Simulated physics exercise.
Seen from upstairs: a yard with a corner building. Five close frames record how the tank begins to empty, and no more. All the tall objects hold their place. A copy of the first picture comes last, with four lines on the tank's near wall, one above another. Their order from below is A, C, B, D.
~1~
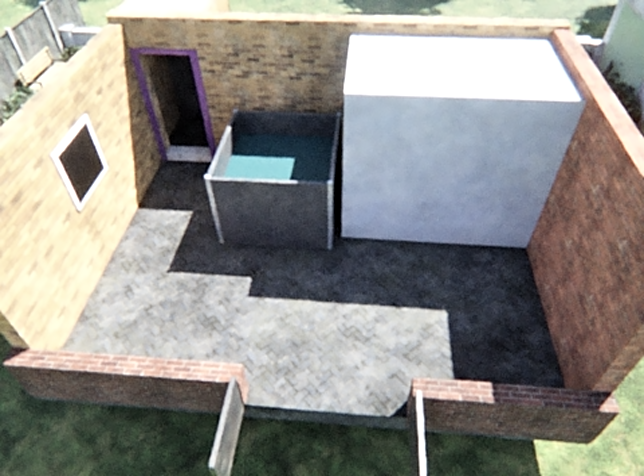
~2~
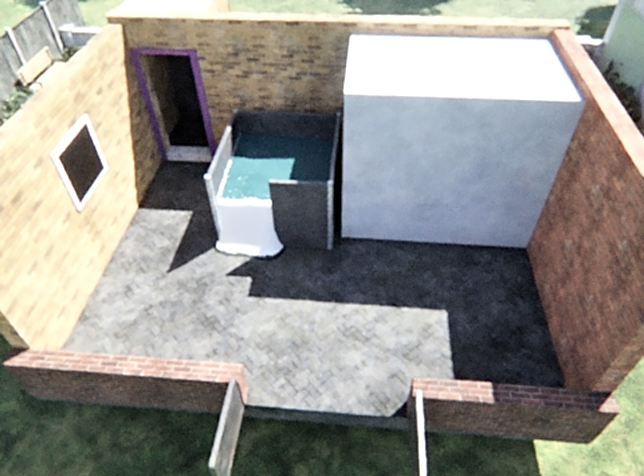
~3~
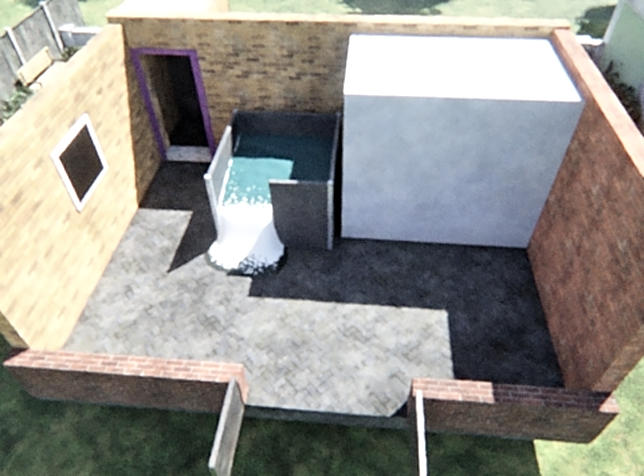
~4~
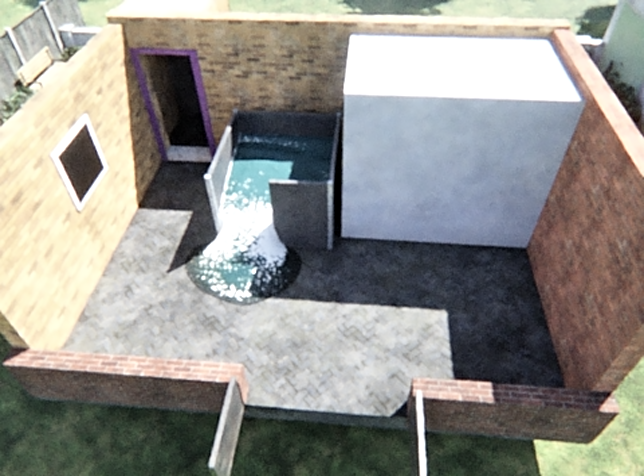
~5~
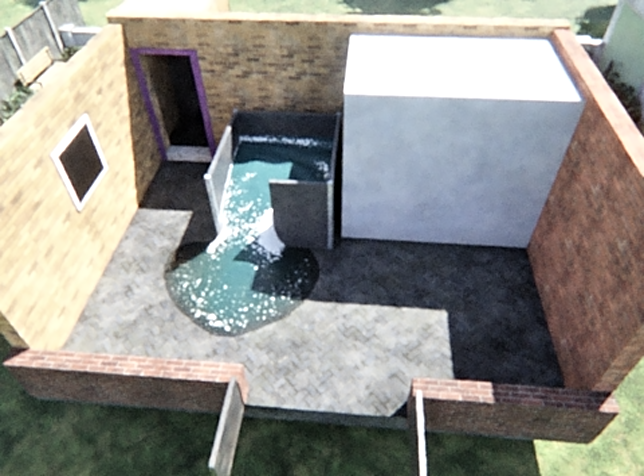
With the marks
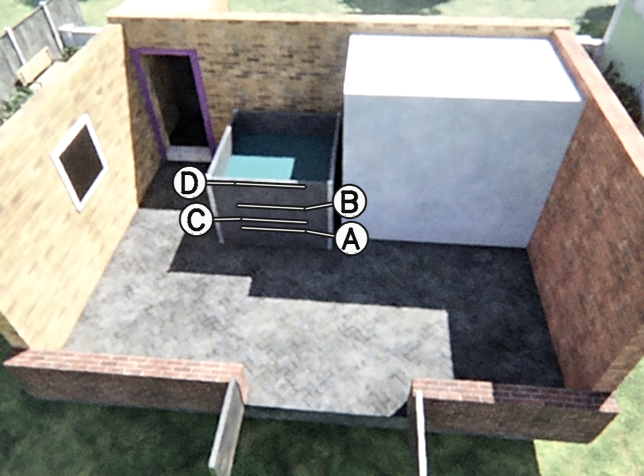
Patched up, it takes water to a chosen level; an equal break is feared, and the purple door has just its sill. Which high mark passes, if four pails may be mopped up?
I would pick mark B.
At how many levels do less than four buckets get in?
Three of them.
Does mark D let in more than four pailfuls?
Yes.
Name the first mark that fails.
That would be D.
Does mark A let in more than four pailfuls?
No, that is safe.
In white, A at (274, 229); B at (271, 207); C at (273, 220); D at (268, 185); from the bottom up A, C, B, D.
With A, nothing gets over.
With B, a splash gets over, under a bucket.
With C, nothing gets over.
With D, about 11 bucketfuls get in.
